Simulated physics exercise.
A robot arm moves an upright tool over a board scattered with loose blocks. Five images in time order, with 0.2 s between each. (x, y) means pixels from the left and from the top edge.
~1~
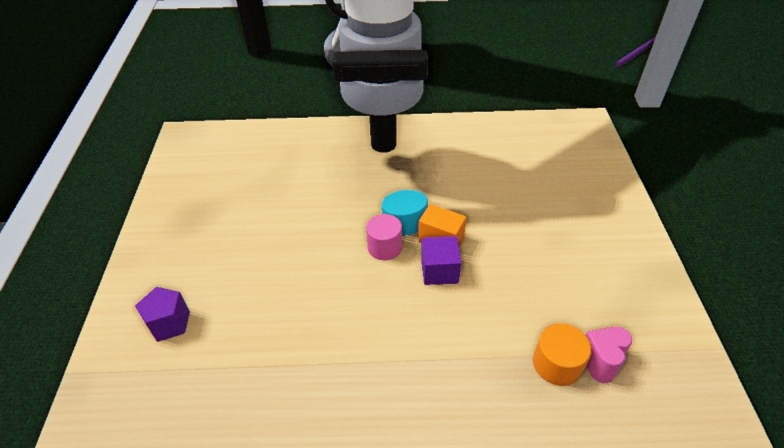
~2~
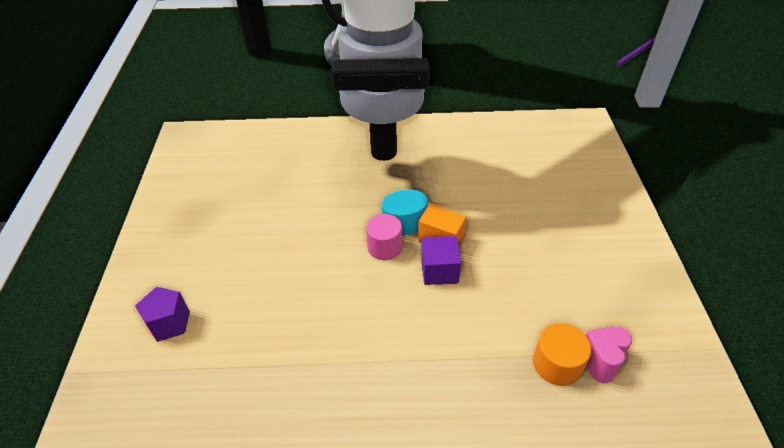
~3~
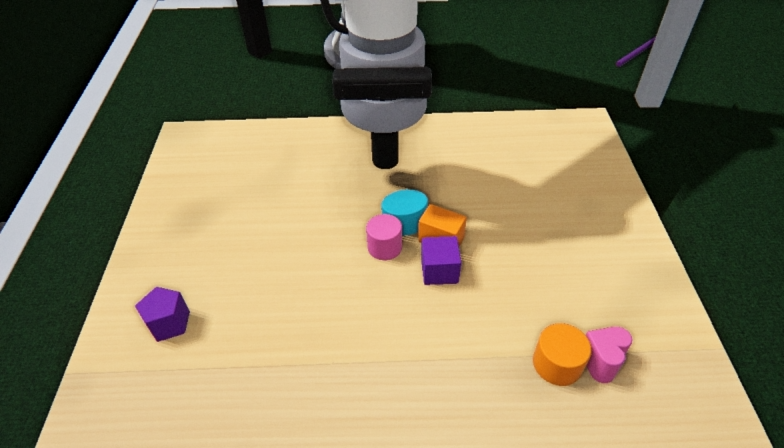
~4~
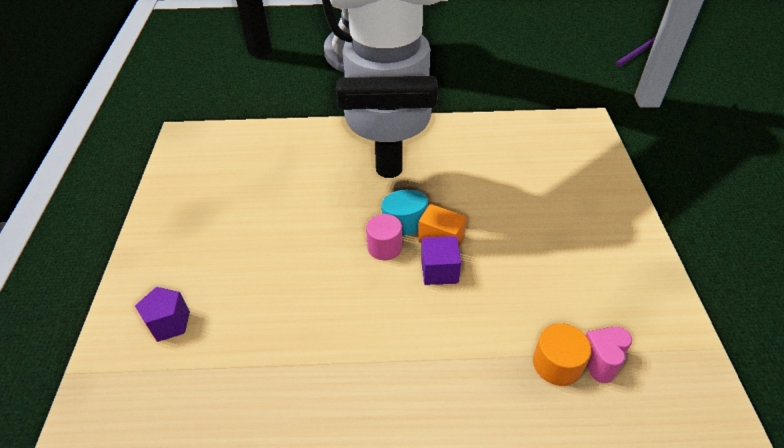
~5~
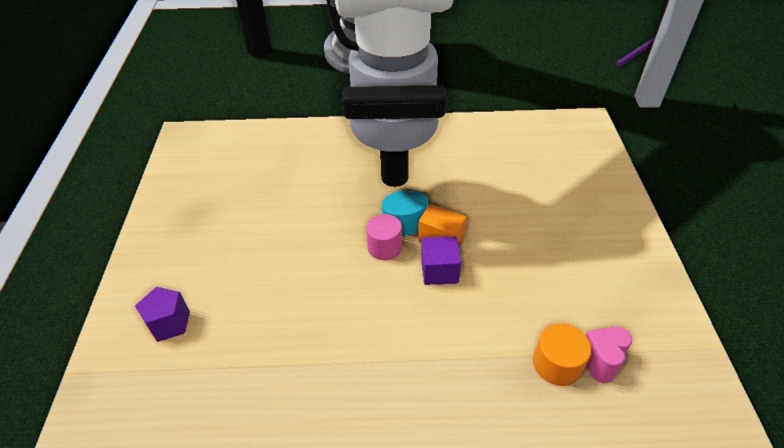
A pale wooden tabletop above a dark green floor is seen from a raised, fixed viewpoint. A turquoise oval, pink cylinder, orange block and purple cube cluster near the middle, with a purple pentagonal block at left and an orange cylinder beside a pink heart at lower right. From the top, a grey robot arm slides its black upright tool slightly forward and right towards the cluster, while the blocks stay still.
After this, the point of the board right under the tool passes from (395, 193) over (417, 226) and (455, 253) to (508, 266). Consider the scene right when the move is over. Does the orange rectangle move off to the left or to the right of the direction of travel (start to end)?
Seen from start to end, it moves left.
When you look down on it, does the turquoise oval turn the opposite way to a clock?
No, that is not how it ends up.
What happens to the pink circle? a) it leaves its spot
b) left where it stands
The correct letter is a.
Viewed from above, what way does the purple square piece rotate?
Counterclockwise rotation.
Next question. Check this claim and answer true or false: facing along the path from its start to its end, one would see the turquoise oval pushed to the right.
It is true.
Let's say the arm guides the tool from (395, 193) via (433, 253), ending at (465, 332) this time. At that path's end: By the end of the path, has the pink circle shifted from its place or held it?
It leaves its spot.
The first path, step by step. One third of the way, tool at (418, 211); pink circle at (379, 243); turquoise oval at (417, 230), turned 20° clockwise; purple square piece at (446, 257); orange rectangle at (464, 231), turned 25° anticlockwise.
Two thirds of the way, tool at (458, 239); pink circle at (378, 244); turquoise oval at (420, 245), turned 55° clockwise; purple square piece at (449, 272), turned 40° anticlockwise; orange rectangle at (497, 246), turned 35° anticlockwise.
At the end, tool at (512, 251); pink circle at (378, 244); turquoise oval at (420, 245), turned 55° clockwise; purple square piece at (449, 272), turned 40° anticlockwise; orange rectangle at (551, 264), turned 20° anticlockwise.
